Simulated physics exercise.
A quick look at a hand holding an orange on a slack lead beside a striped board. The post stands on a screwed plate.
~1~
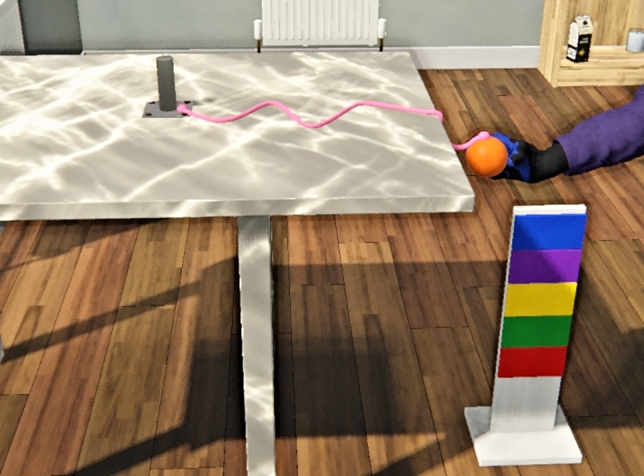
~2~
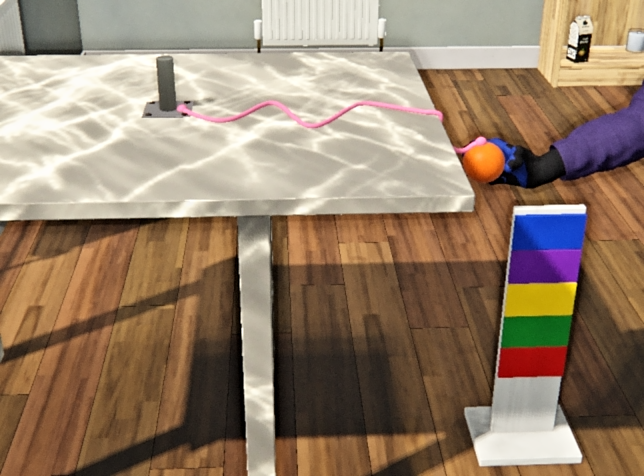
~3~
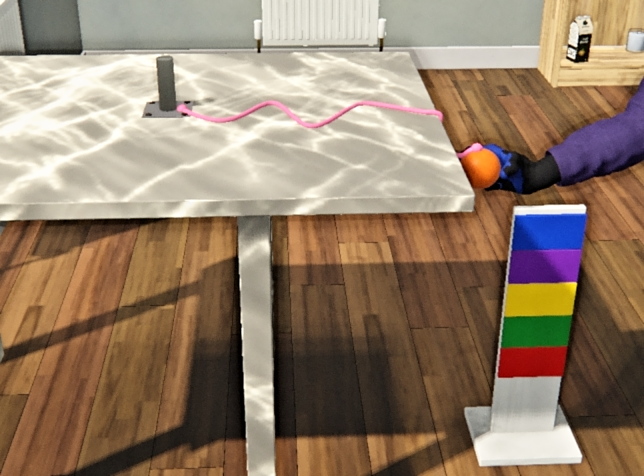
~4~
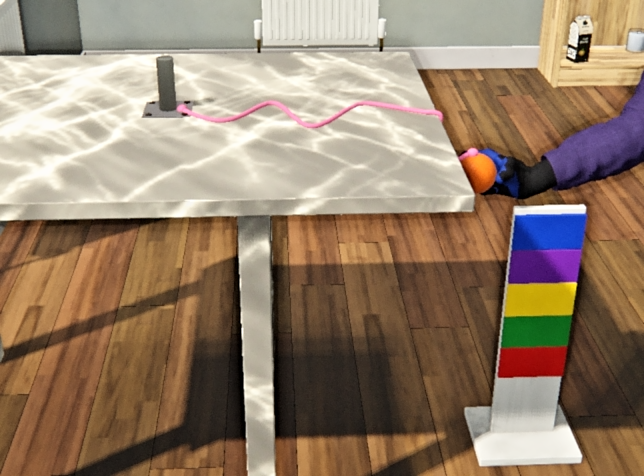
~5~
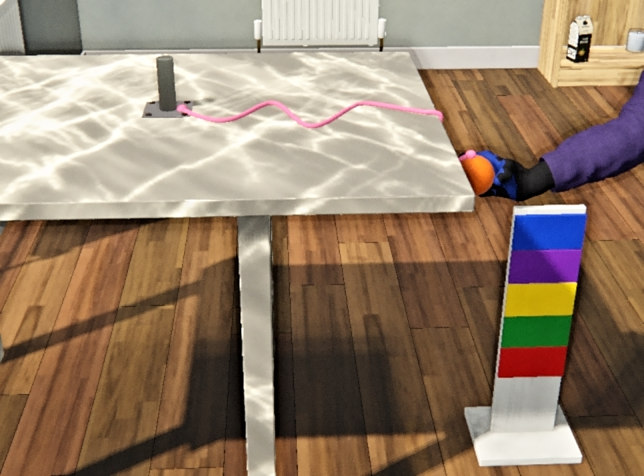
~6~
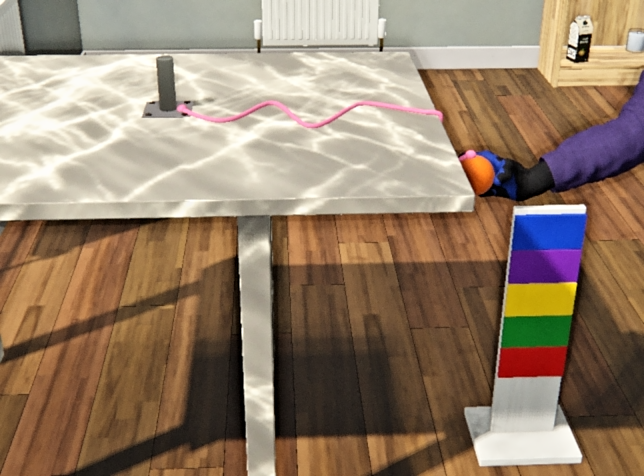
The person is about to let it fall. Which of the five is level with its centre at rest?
Its middle rests at the yellow band.
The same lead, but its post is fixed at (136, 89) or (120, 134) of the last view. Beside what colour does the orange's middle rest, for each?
One after the other, purple; purple.
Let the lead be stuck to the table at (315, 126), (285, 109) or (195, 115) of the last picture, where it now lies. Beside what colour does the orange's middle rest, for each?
Try by try: Blue; purple; yellow.
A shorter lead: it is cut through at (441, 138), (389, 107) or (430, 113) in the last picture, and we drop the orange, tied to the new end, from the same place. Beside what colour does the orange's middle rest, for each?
Taking them in turn: Purple; above them all; blue.
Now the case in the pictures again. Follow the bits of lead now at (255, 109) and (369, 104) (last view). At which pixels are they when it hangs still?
The first at (286, 111), the second at (439, 156).
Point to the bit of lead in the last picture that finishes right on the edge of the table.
That spot is around (343, 113).
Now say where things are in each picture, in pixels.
Orange (487, 157); blue (550, 234); purple (545, 267); yellow (541, 301); green (537, 333); red (533, 363), in the first picture.
Orange (484, 162); lead through (205, 118) (263, 105) (304, 124) (353, 107) (425, 112), in the second picture.
Orange (480, 169), in the third picture.
Orange (476, 173); lead through (205, 118) (263, 105) (304, 124) (353, 107) (425, 112), in the fourth picture.
Orange (474, 175), in the fifth picture.
Orange (474, 175); lead through (205, 118) (263, 105) (304, 124) (353, 107) (425, 112), in the sixth picture.
Early on, orange near (419, 276); level with purple.
Midway, orange near (446, 299); level with yellow.
Finally, orange near (433, 299); level with yellow. The yellow one.
